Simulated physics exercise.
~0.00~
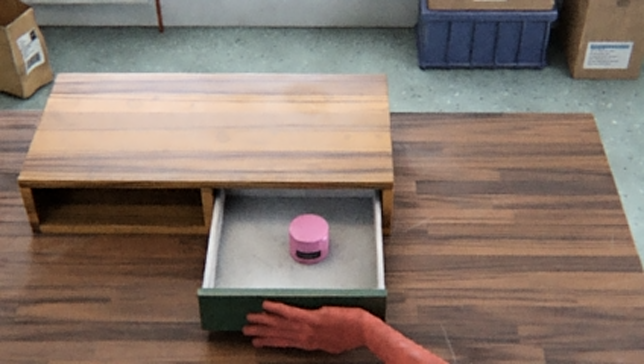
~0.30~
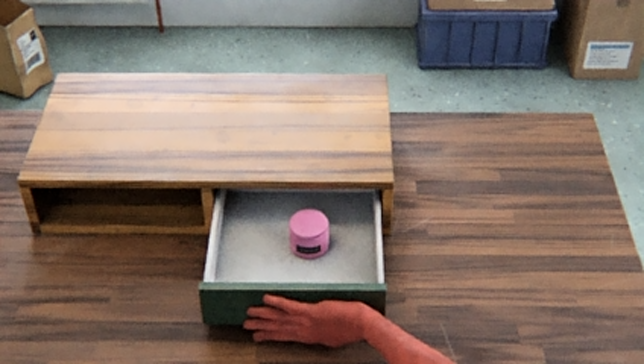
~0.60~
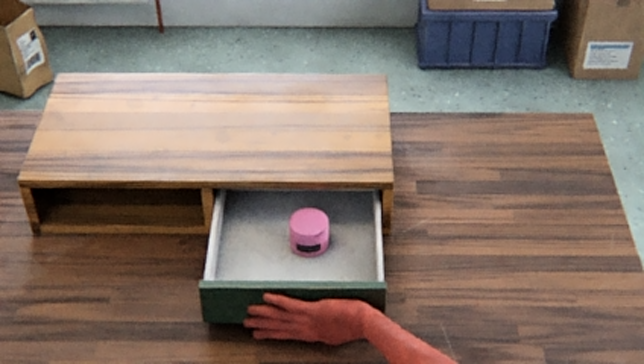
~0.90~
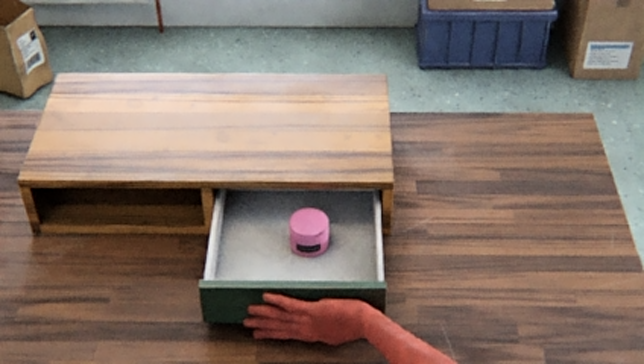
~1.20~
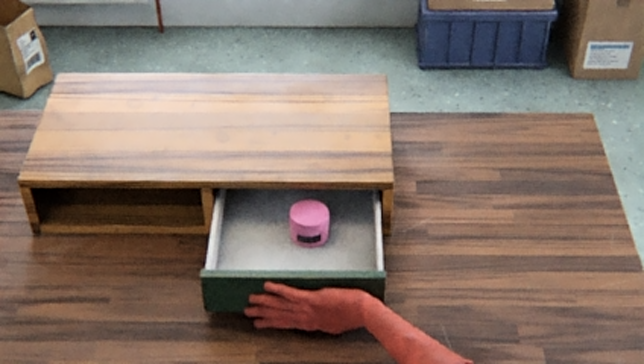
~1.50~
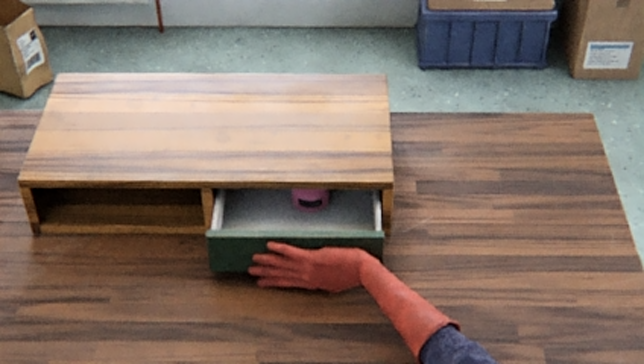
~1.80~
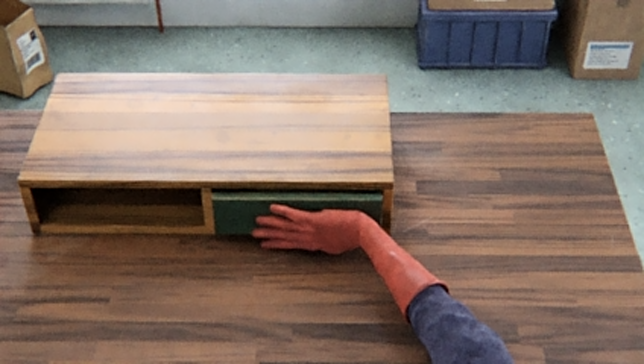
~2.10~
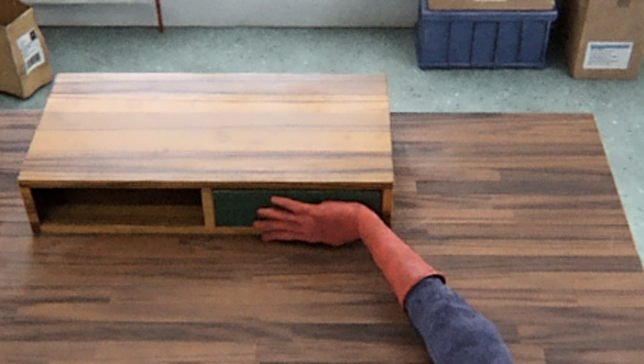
The footage shows a red-gloved hand resting on the green front of an open drawer holding a pink jar, in a low wooden cabinet. After a pause, the hand pushes the drawer inward, carrying the jar out of sight, until the drawer is fully shut.
